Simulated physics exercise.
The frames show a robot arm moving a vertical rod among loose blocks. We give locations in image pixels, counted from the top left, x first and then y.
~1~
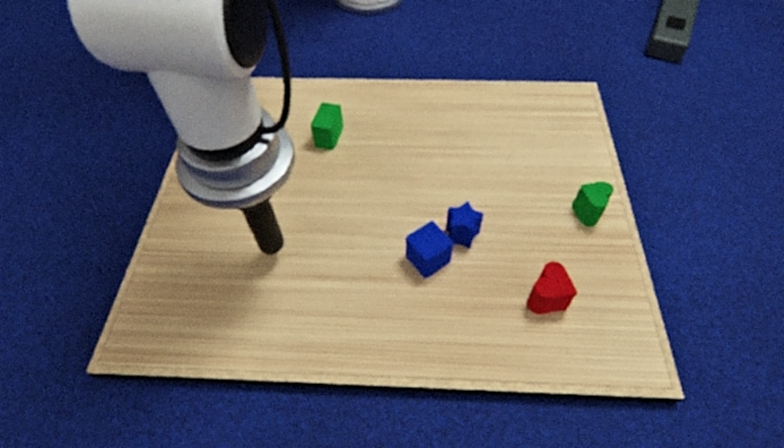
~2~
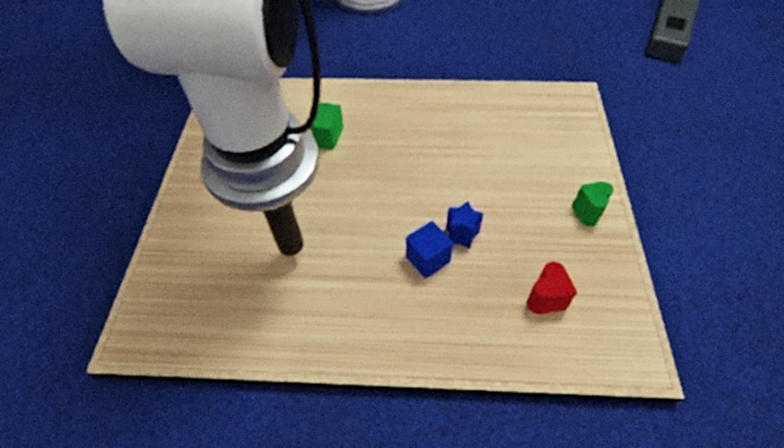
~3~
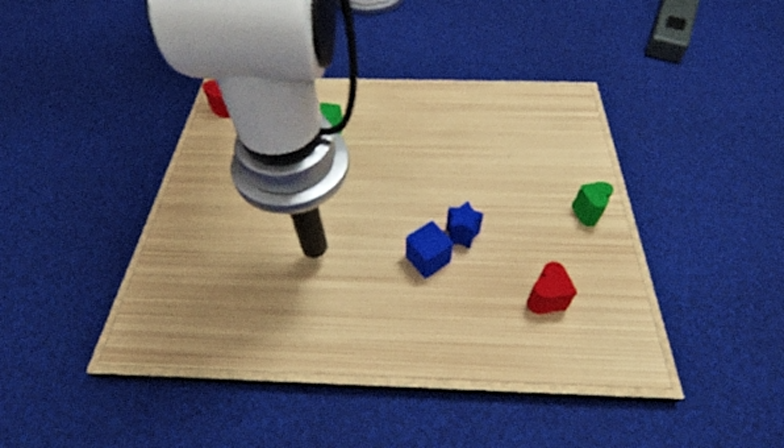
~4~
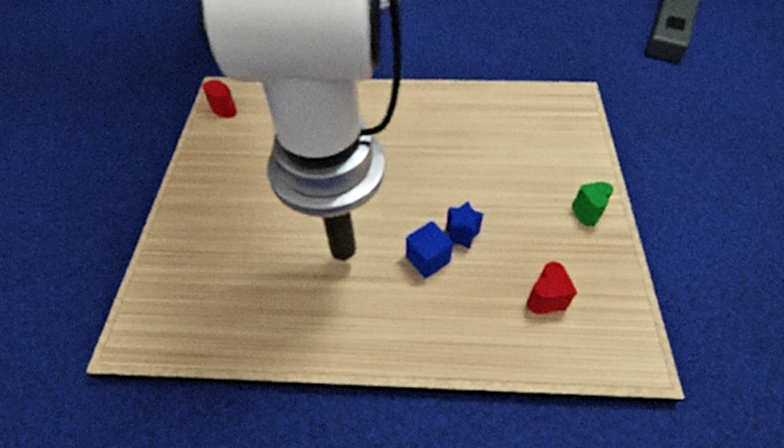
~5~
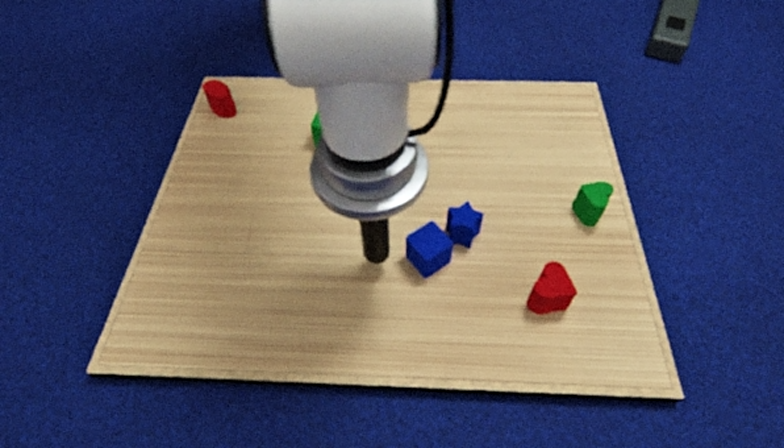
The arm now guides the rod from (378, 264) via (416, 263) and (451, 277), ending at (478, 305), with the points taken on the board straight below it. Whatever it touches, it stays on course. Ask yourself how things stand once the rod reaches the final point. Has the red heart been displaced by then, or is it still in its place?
Once the path is done, it remains where it sat before.
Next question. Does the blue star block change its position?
Yes, I think so.
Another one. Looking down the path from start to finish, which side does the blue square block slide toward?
With start-to-end as forward, it shifts left.
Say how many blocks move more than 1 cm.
The answer will be two.
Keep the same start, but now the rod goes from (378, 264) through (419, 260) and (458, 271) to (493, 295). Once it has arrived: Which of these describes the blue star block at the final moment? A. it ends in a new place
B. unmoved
A (it ends in a new place)
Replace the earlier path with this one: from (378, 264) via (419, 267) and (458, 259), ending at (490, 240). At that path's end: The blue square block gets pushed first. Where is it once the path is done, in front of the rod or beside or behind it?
In front, I predict.
On the path given first. One third of the way, rod at (417, 253); blue square block at (449, 240); blue star block at (470, 213), turned 15° anticlockwise.
Two thirds of the way, rod at (453, 267); blue square block at (483, 244), turned 15° anticlockwise; blue star block at (479, 211), turned 60° anticlockwise.
At the end, rod at (481, 295); blue square block at (483, 244), turned 15° anticlockwise; blue star block at (479, 211), turned 60° anticlockwise; red heart in place.
